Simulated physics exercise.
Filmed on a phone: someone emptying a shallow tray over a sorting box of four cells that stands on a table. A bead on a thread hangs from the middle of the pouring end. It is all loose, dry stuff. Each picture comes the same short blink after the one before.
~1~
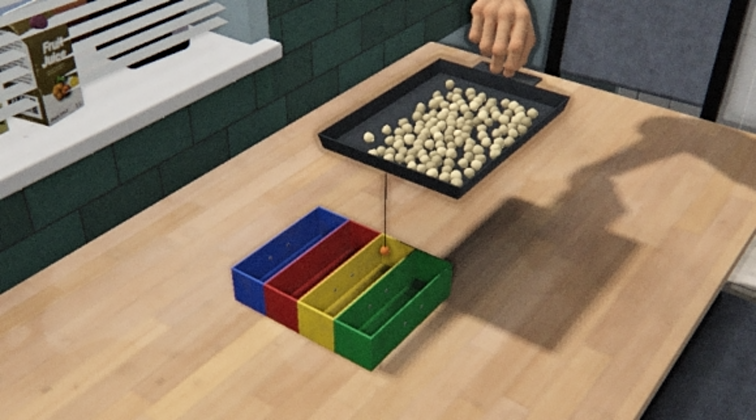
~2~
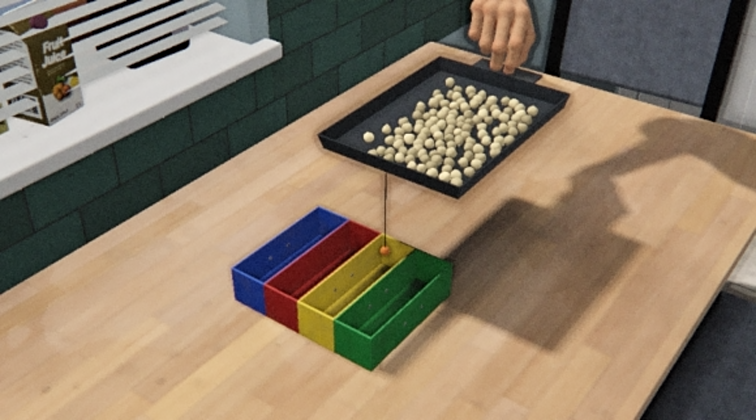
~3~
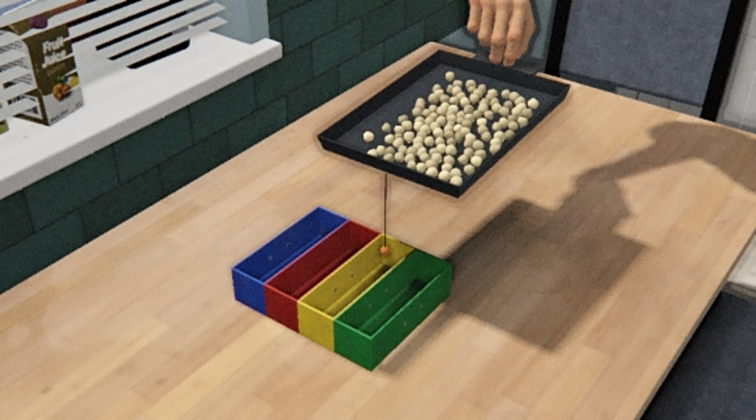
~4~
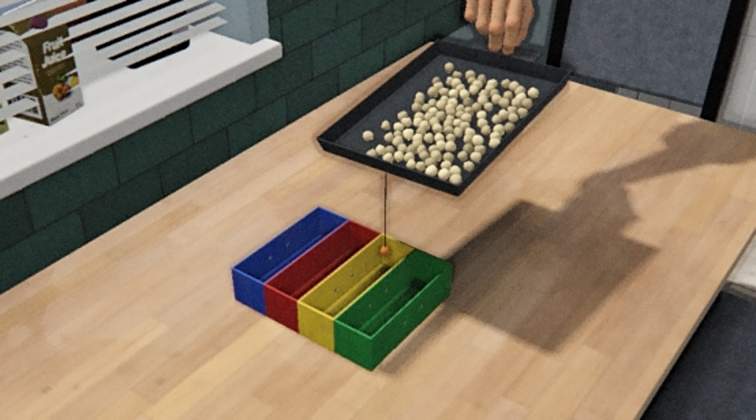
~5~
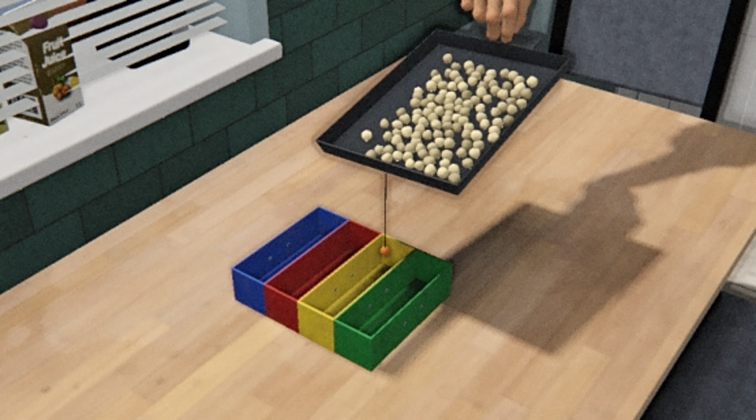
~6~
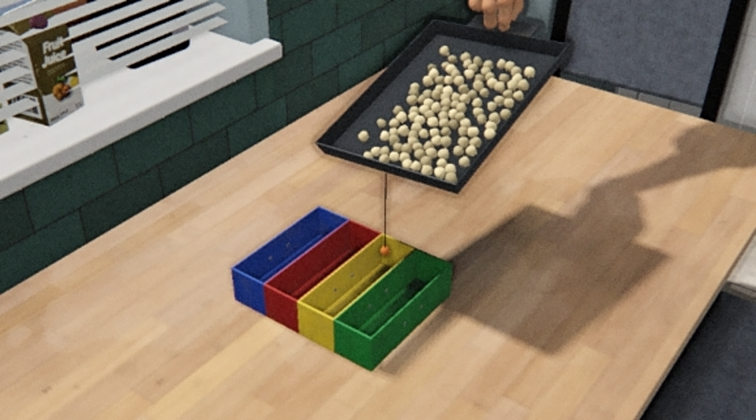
On a wooden table, a hand held a dark tray of round, pale nuts above a box of blue, red, yellow and green cells, then gradually tilted it, the pouring end's left corner lowest.
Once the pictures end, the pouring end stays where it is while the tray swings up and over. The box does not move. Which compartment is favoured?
Fullest: The red cell.
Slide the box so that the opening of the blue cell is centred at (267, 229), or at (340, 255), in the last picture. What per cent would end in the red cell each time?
About 30 and 10 per cent.
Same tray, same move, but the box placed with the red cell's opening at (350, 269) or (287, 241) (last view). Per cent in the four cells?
In turn 80 and 90 in a hundred.
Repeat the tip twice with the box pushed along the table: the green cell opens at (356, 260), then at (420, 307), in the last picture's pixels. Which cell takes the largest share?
The first try: The yellow cell. The second: The cell in blue.
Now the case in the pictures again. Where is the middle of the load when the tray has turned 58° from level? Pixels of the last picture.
Close to (382, 128).
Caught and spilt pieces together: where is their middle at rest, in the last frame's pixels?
Close to (308, 295).
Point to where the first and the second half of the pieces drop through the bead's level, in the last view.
First near (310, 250), later near (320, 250).
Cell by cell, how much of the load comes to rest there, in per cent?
Blue cell near 20; red cell near 40; yellow cell near 20; green cell near 10.
Shortly afterwards, tray tipped steeply; all but a few on the tray; only a few in the blue cell.
Next, tray tipped right over; near two thirds on the tray; only a few in the red cell; only a few in the yellow cell; only a few in the blue cell; near a third falling or outside the box.
Some moments later, tray tipped past a quarter turn; near a third in the red cell; near a quarter in the blue cell; near a quarter in the yellow cell; a little in the green cell; a little falling or outside the box.
In the end, tray tipped past a quarter turn; near a third in the red cell; near a quarter in the blue cell; near a quarter in the yellow cell; a little in the green cell; a little outside the box.
